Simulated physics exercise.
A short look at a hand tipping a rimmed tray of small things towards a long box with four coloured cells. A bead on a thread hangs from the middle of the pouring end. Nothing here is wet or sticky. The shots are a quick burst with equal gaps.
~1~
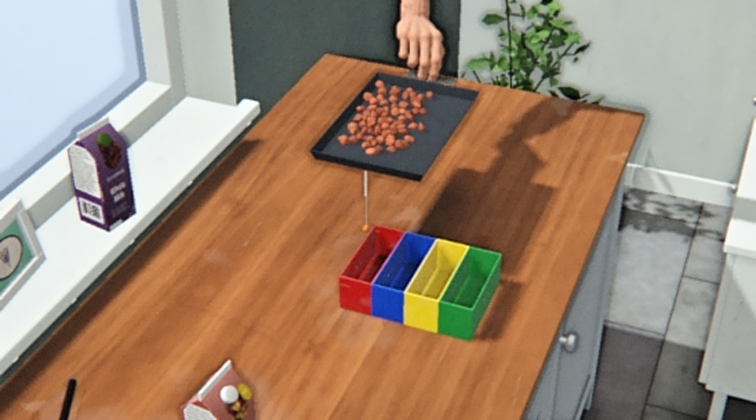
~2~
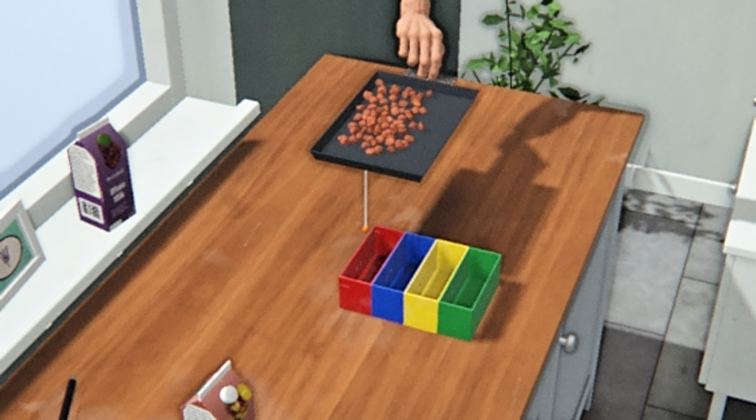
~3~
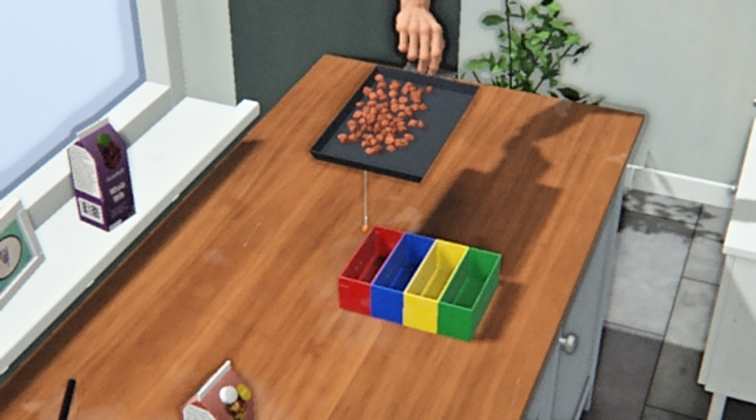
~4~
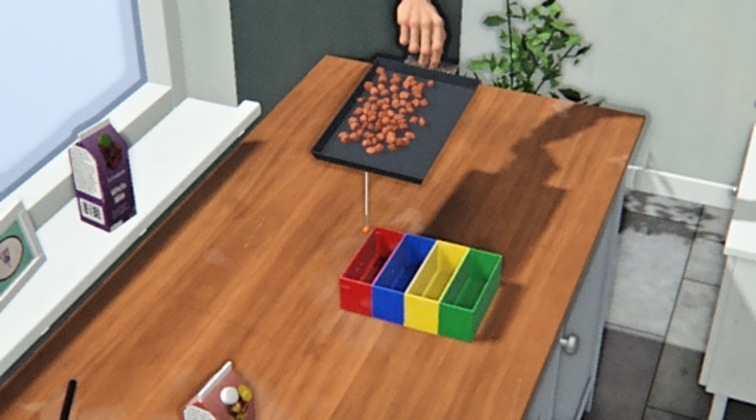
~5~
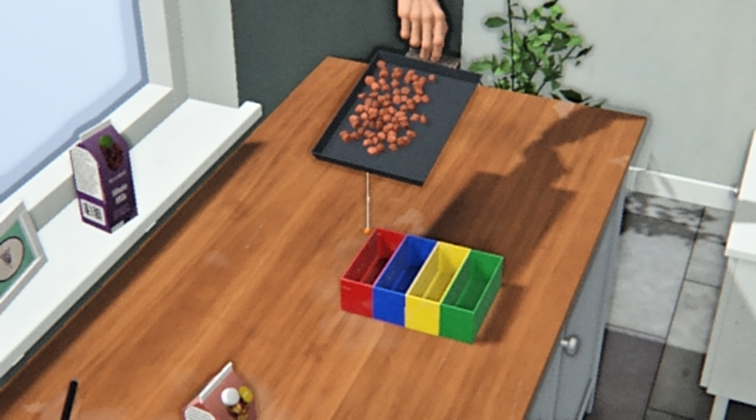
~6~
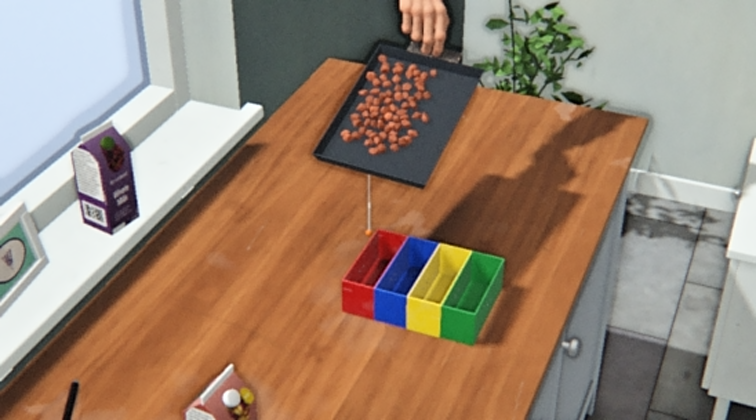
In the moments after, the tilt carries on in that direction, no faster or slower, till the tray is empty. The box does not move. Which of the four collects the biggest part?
Fullest: The blue cell.
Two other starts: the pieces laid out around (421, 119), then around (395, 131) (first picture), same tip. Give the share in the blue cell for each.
Roughly 60 per cent, and 50 per cent.
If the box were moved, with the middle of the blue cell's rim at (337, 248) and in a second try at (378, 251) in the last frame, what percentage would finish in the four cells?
First some 80, then 100 per cent.
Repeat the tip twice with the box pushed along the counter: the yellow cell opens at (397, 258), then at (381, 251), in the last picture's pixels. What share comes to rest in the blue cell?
In turn 20 and 10 in a hundred.
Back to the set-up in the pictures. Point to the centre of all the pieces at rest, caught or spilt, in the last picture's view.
Roughly at (393, 294).
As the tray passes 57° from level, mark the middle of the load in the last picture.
At about (389, 169).
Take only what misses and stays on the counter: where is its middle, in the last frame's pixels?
Roughly at (323, 281).
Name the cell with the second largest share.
The runner-up: Red.
Soon after the last picture, tray tipped steeply; most on the tray; a small part falling or outside the box.
A little later, tray tipped right over; about a third on the tray; about a quarter in the red cell; about a quarter in the blue cell; a small part in the yellow cell; a small part falling or outside the box.
Later still, tray tipped past a quarter turn; about half in the blue cell; about a third in the red cell; a small part in the yellow cell; a small part falling or outside the box.
At rest, tray tipped past a quarter turn; about half in the blue cell; about a third in the red cell; a small part in the yellow cell; none in the green cell; a small part outside the box.
